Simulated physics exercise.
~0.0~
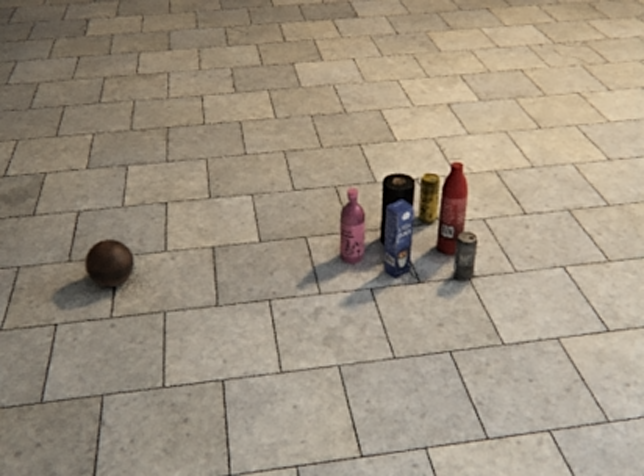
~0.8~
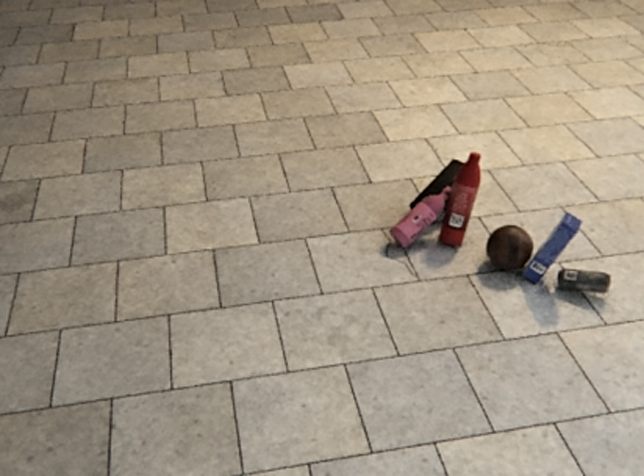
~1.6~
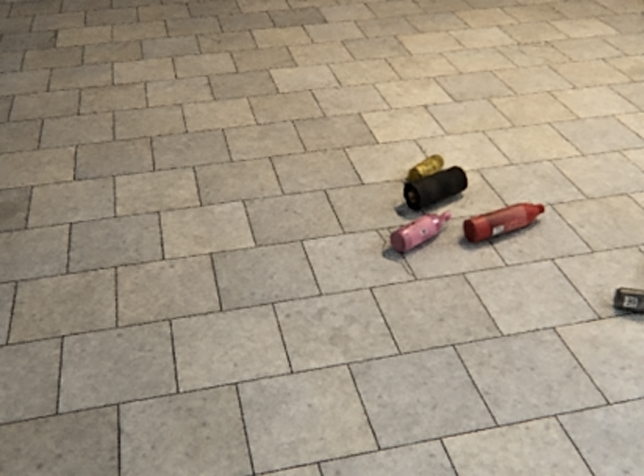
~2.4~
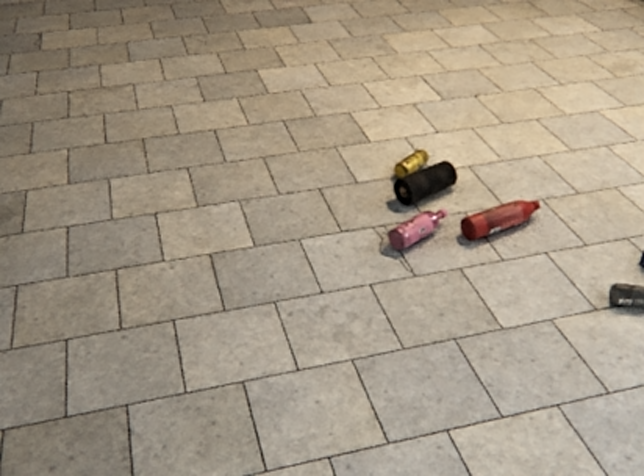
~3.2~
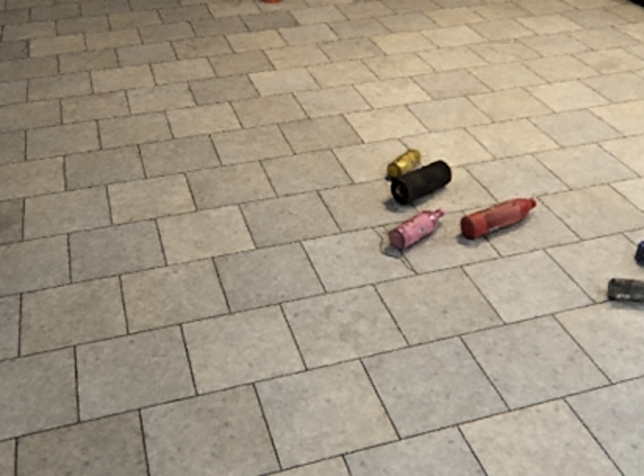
A brown ball rolls rightward across a floor of pale grey paving slabs, seen from above at an angle, towards a cluster of upright household items right of centre. The group holds a pink bottle, a black roll, a blue carton, a yellow can, a tall red bottle and a small grey can. The ball ploughs in, toppling the pink bottle and grey can and tilting the blue carton and red bottle. The ball and carton then pass out of view as the red bottle falls. The view drifts slightly sideways, and the carton edges back in at the right, everything lying over.
